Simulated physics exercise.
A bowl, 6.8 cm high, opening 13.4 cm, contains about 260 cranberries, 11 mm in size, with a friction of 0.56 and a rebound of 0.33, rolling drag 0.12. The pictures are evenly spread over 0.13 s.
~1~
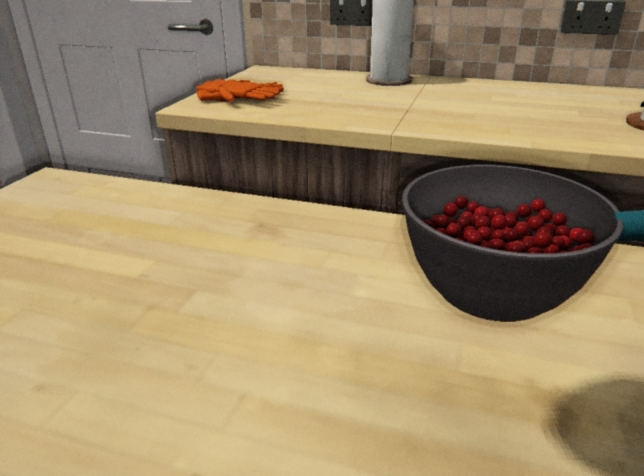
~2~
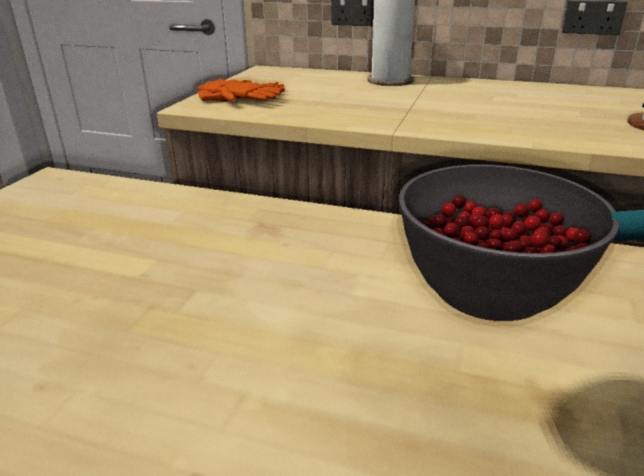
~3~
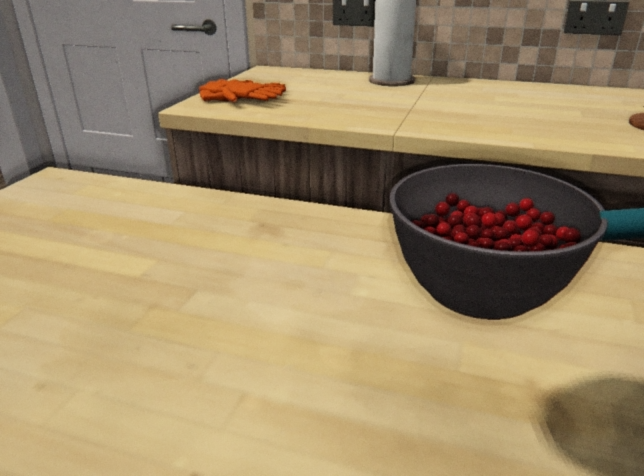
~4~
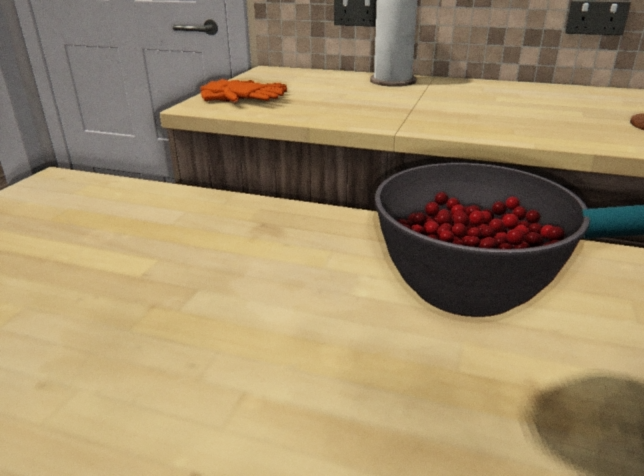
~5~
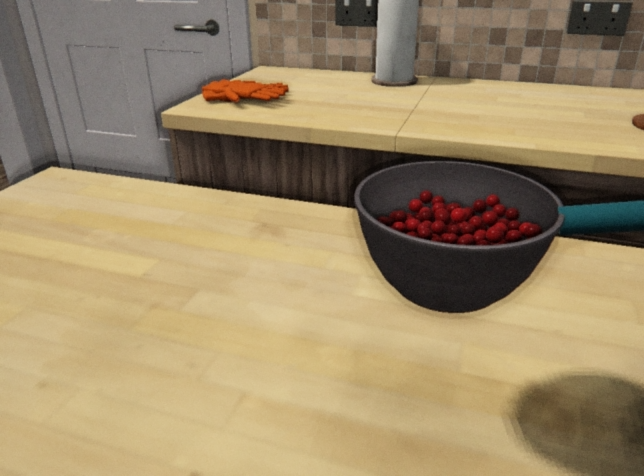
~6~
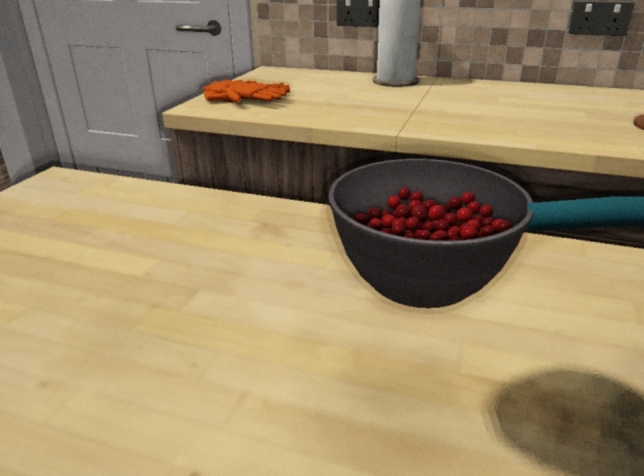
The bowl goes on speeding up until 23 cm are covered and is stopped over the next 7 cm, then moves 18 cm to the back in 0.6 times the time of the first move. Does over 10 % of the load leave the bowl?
Lost: Under.
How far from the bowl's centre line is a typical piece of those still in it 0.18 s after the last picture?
About 3.5 cm.
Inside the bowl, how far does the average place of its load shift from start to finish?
About 1.5 cm.
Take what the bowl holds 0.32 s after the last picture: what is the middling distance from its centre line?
Some 3.5 cm.
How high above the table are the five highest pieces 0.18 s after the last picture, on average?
Some 20 cm.
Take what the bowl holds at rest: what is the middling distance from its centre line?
About 3.5 cm.
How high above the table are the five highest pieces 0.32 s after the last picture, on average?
Roughly 22 cm.
Then, 0.18 s after the last picture, tilt 0 degrees; bowl 100 %; middle of all pieces near (154, 204).
Then, 0.32 s after the last picture, tilt 0 degrees; bowl 100 %; middle of all pieces near (164, 170).
Then, 0.46 s after the last picture, tilt 0 degrees; bowl 100 %; middle of all pieces near (240, 126).
Then, 0.59 s after the last picture, tilt 0 degrees; bowl 95 %, in the air 5 %; middle of all pieces near (242, 130).
In the end, fallen behind where it stops 5 %, bowl 95 %.
